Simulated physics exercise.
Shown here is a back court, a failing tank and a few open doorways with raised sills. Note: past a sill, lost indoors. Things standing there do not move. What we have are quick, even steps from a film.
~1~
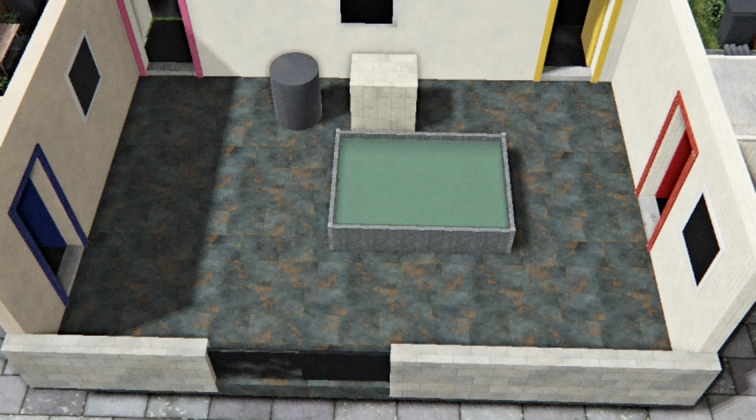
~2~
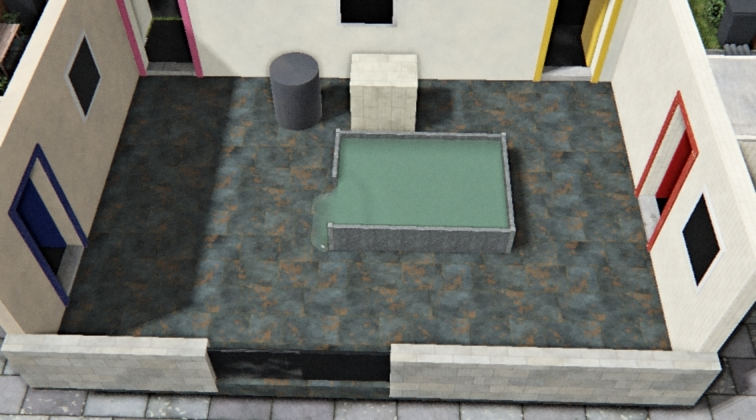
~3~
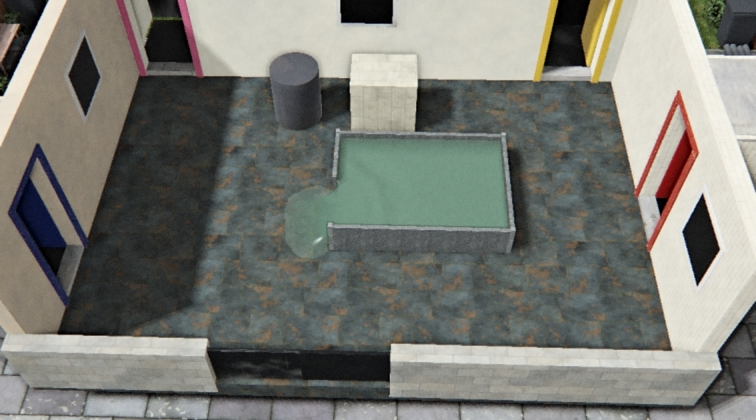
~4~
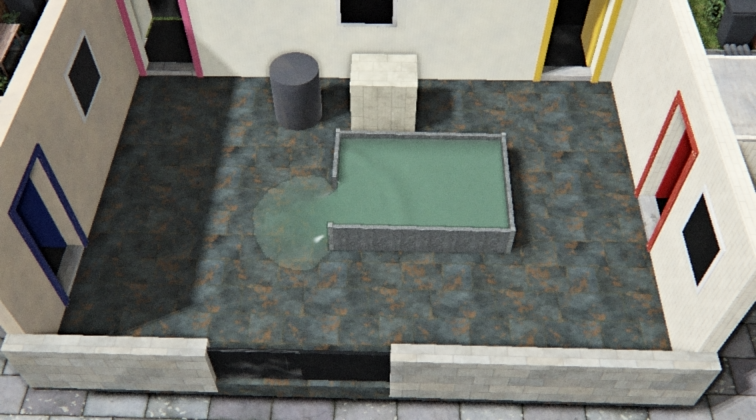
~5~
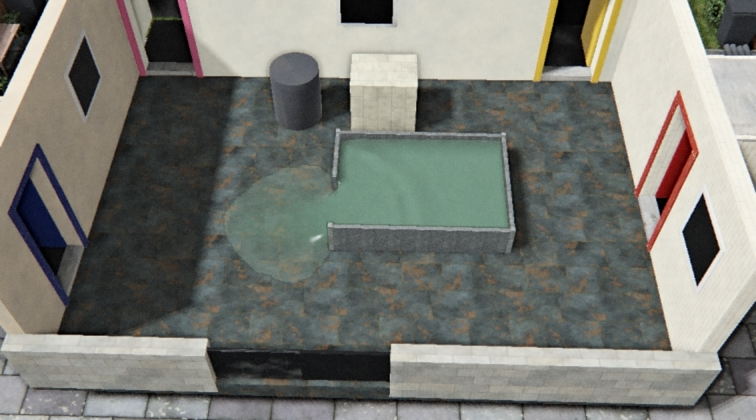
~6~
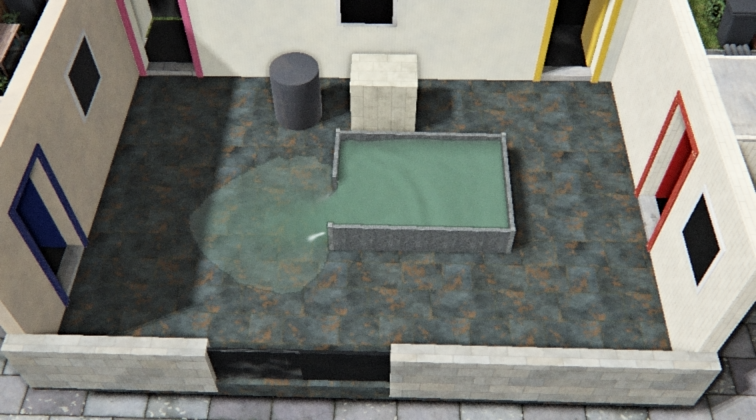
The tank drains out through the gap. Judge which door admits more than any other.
The blue door admits the most.
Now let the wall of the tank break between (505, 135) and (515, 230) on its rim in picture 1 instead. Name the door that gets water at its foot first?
It's the one in red, I think.
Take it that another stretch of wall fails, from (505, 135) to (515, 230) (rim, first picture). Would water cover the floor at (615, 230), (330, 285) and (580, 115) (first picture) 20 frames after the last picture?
The first spot is soaked through, the second is left untouched and the third is soaked through.
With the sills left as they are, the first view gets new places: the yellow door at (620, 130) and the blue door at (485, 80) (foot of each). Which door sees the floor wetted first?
The pink-painted one.
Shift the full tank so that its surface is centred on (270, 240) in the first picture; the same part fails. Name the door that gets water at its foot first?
That would be the blue one.
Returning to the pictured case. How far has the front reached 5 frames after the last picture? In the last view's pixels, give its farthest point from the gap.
Somewhere close to (84, 252).
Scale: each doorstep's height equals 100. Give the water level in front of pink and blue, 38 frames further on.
The first sits near 80 in a hundred and the second near 140 in a hundred.
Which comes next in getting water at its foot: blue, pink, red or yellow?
Looks like the blue-painted one, honestly.
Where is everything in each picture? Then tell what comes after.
Still water in the open tank at (421, 182), in the first frame.
The front is at (327, 196), out from the gap at (335, 215), in the second frame.
Water pours out at (335, 216) and has run to (292, 201), in the third frame.
Water pours out at (335, 216) and has run to (260, 210), in the fourth frame.
The front is at (233, 210), out from the gap at (335, 216), in the fifth frame.
Water pours out at (335, 216) and has run to (195, 225), in the sixth frame.
A moment on, water covers 20 % of the floor; pink door not reached, yellow door not reached, blue door not reached, red door not reached.
Next, water covers 30 % of the floor; pink door not reached, yellow door not reached, blue door a trickle in, red door not reached.
Then, water covers 35 % of the floor; pink door wet at the sill, nothing in, yellow door not reached, blue door some in, red door not reached.
Later, water covers 45 % of the floor; pink door a trickle in, yellow door not reached, blue door a lot in, red door not reached.
In the end, water covers 65 % of the floor; pink door a trickle in, yellow door not reached, blue door a lot in, red door not reached; the blue door has let in the most.
